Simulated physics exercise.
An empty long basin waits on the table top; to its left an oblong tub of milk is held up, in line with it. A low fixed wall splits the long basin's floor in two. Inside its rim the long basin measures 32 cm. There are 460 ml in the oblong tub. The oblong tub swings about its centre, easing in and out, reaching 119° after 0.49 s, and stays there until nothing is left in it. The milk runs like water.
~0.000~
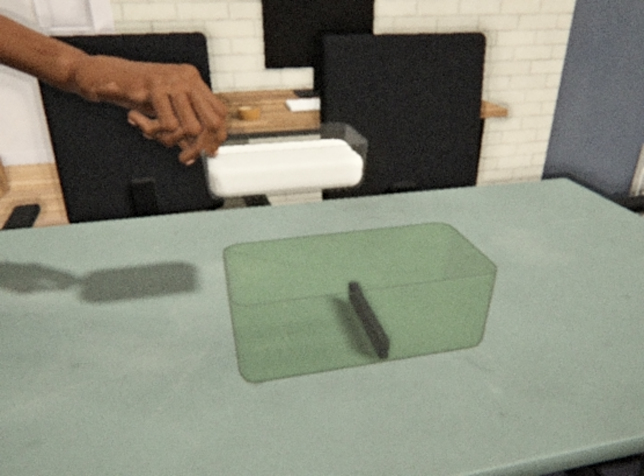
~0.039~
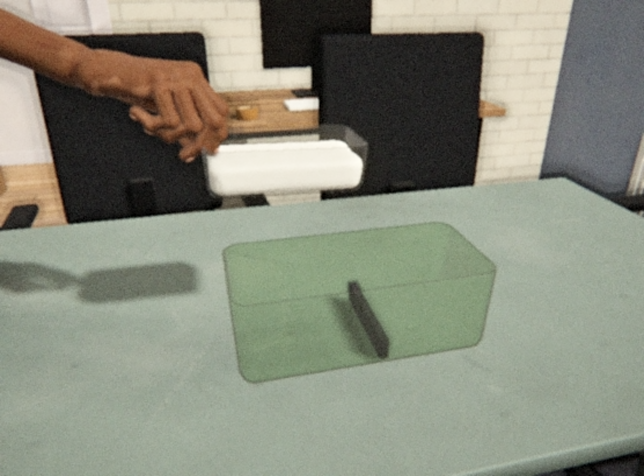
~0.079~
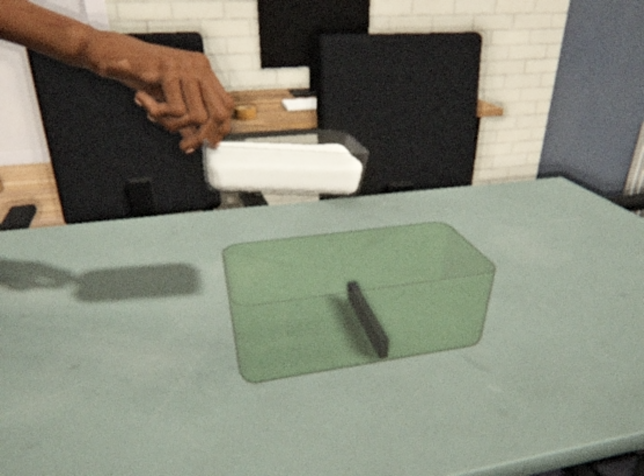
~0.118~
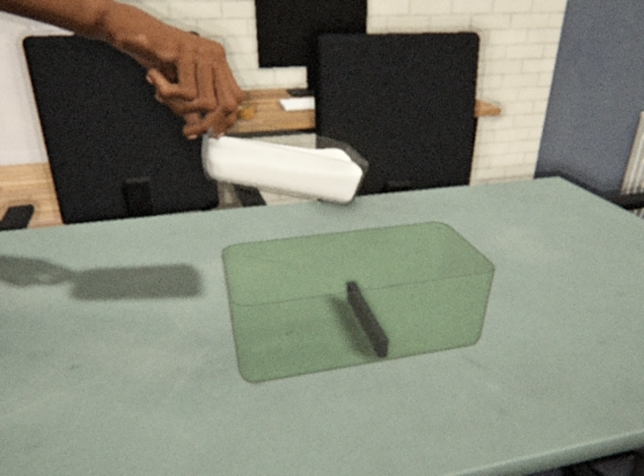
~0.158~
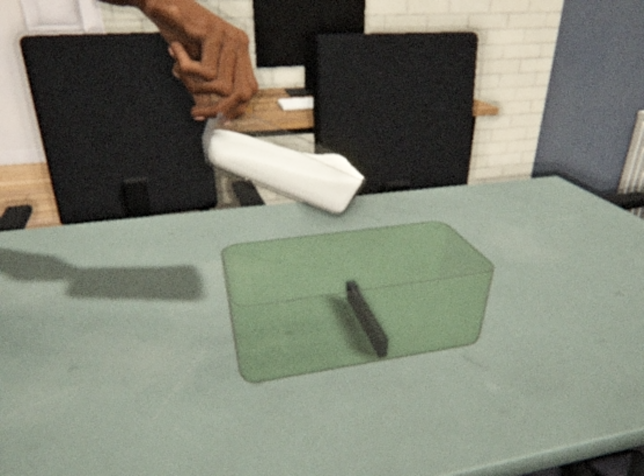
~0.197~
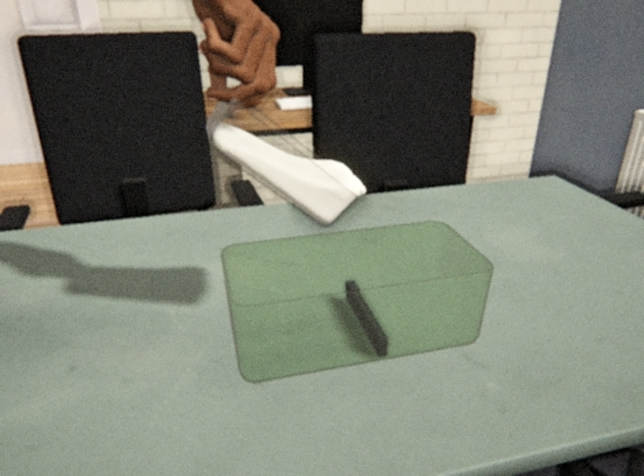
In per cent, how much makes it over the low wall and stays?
The far part has some 52 per cent.
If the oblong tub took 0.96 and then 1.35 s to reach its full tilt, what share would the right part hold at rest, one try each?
In turn about 70 and 70 per cent.
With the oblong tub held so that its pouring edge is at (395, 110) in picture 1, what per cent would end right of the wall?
In that case some 60 per cent.
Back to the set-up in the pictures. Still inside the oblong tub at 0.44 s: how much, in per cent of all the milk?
About 8 per cent.
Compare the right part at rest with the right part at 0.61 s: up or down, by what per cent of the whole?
It goes up by about 4.
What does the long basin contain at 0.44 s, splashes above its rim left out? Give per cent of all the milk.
Near 88 in a hundred.
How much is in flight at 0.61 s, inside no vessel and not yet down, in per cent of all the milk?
Near 22 in a hundred.
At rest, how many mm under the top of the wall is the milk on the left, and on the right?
Left about 22 mm, right about 16 mm.
After 0.44 s the tilt is 115° and 8 per cent is still to pour, 32 is left of the wall and 55 right of it.
After 0.61 s the tilt is 119° and 0 per cent is still to pour, 29 is left of the wall and 48 right of it.
After 0.79 s the tilt is 119° and 0 per cent is still to pour, 36 is left of the wall and 56 right of it.
After 0.99 s the tilt is 119° and 0 per cent is still to pour, 42 is left of the wall and 52 right of it.
In the end 43 per cent lies left of the wall, 52 right of it and 5 outside.
